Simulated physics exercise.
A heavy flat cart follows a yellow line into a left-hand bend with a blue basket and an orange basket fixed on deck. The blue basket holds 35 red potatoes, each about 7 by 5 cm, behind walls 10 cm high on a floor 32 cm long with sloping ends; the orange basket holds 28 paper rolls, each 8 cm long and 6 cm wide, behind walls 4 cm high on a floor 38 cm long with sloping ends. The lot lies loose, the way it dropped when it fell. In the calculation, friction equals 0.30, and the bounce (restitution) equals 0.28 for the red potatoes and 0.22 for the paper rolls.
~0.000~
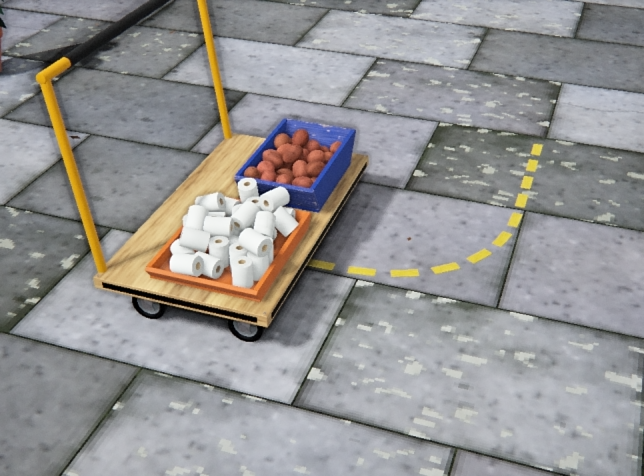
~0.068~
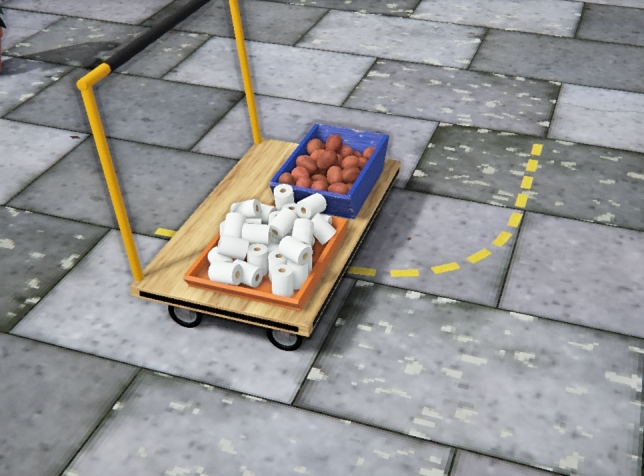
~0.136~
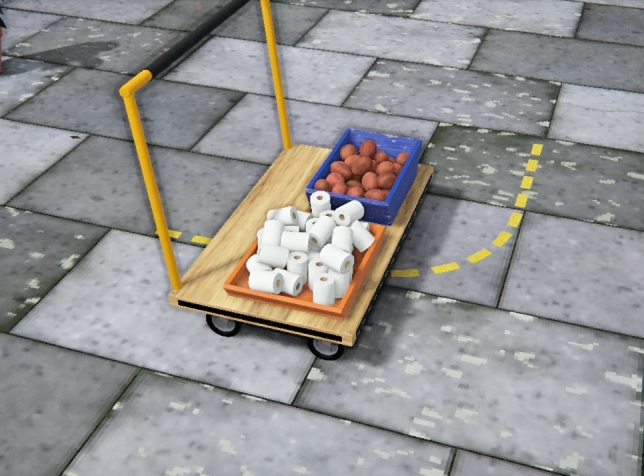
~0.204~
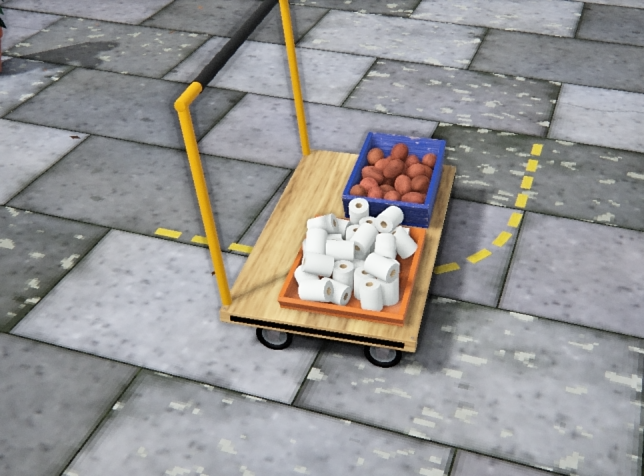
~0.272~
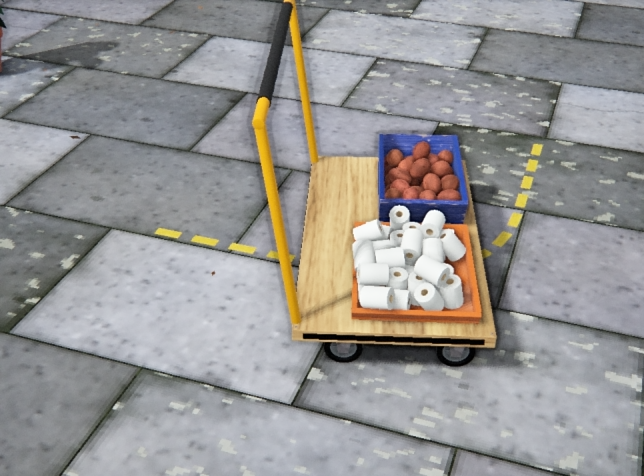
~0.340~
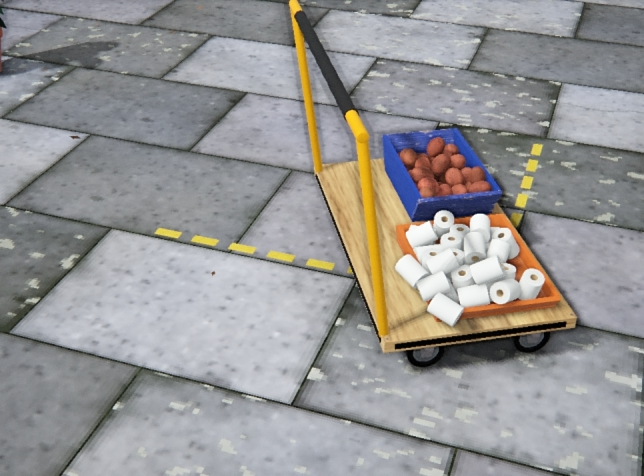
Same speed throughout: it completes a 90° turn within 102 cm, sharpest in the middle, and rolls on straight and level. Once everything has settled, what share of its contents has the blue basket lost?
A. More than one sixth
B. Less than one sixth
Option B: Less than one sixth.
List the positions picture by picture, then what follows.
In the first frame (places track the rim corner closest to us here, unless another is named), blue basket (by its farthest rim corner) (286, 119); orange basket (256, 290); heading changed by 0°, 0 cm rolled; all still inside.
The second frame shows blue basket (317, 124); orange basket (297, 299); heading changed by 0°, 12 cm rolled.
The third frame shows blue basket (349, 129); orange basket (340, 308); heading changed by 0°, 24 cm rolled.
The fourth frame shows blue basket (371, 132); orange basket (401, 315); heading changed by 6°, 37 cm rolled.
The fifth frame shows blue basket (381, 134); orange basket (479, 312); heading changed by 16°, 49 cm rolled.
The sixth frame shows blue basket (385, 135); orange basket (558, 296); heading changed by 30°, 61 cm rolled; 3 out, the lowest roll at (446, 309).
After 0.40 s, the blue basket has all 35 and the orange basket is down by 4 of 28.
After 0.52 s, the blue basket has all 35 and the orange basket is down by 11 of 28.
After 0.69 s, the blue basket has all 35 and the orange basket is down by 19 of 28.
Final count (at 1.14 s), the blue basket has all 35 and the orange basket is down by 21 of 28. Asked share, 0 of 35, 0 per cent.
